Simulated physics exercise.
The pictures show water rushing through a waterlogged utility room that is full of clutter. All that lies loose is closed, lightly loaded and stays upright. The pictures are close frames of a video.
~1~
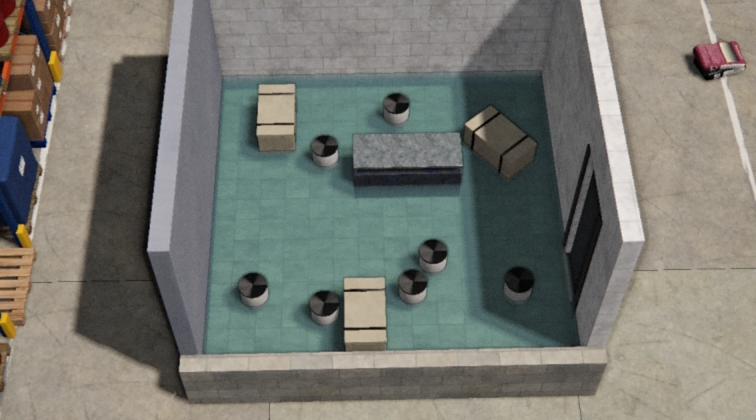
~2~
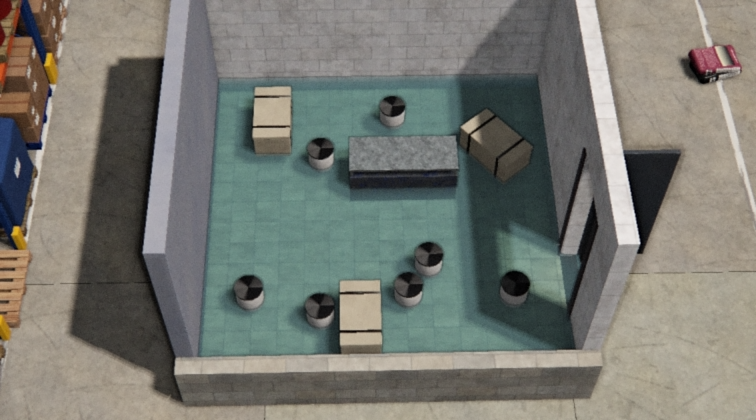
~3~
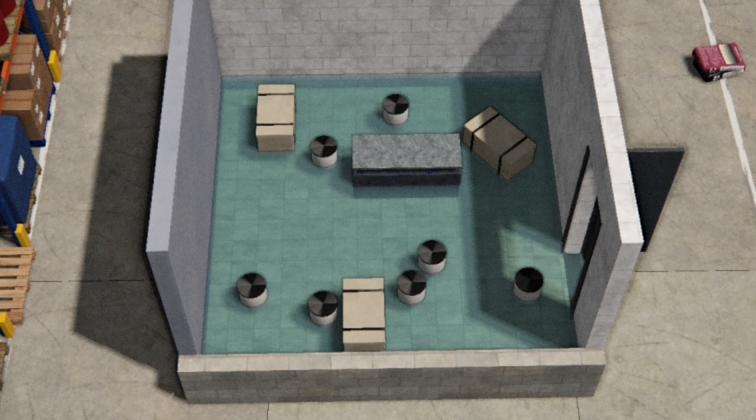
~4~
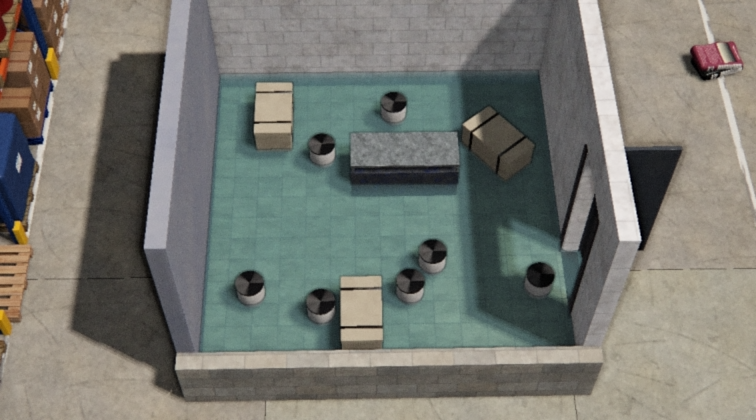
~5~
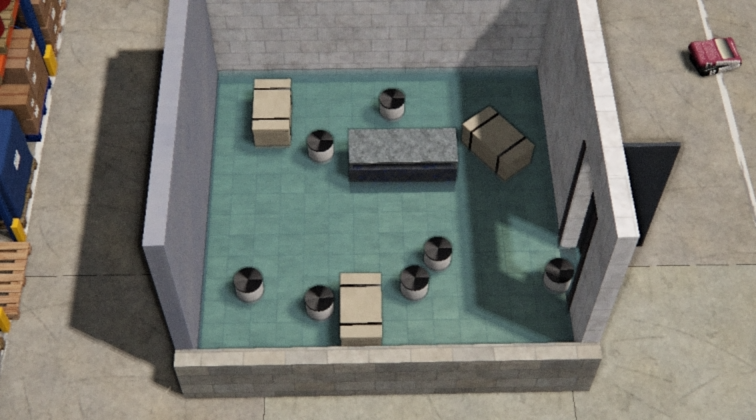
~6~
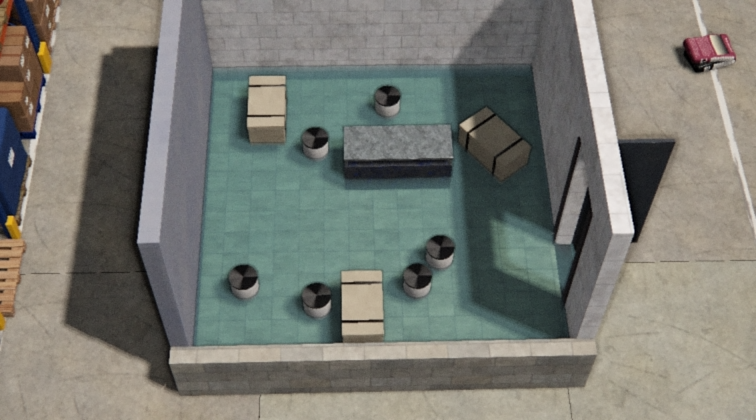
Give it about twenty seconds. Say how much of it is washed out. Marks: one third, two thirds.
That comes to between one and two thirds.
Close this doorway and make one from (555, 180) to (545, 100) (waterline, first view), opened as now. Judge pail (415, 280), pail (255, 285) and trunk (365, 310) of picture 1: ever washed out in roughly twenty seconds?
One after the other: Out, stays, inside.
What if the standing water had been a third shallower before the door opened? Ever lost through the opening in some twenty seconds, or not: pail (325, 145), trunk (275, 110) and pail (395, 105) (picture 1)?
In turn: Stays, inside, kept in.
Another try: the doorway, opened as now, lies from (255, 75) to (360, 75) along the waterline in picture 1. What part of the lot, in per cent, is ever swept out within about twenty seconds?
About 50 per cent.
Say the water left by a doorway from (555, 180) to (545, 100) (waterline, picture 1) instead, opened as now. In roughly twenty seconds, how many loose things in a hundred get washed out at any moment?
Roughly 70 per cent.
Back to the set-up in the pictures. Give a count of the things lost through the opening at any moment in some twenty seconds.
5 of them.
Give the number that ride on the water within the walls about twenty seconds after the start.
I count 5.
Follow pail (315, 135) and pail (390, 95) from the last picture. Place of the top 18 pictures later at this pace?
Close to (331, 168) and (423, 103).
A moment on, 1 of 10 are out; 9 afloat.
Next, 3 of 10 are out; 7 afloat.
Later, 5 of 10 are out; 5 afloat.
In the end, 5 of 10 are out; 5 afloat.
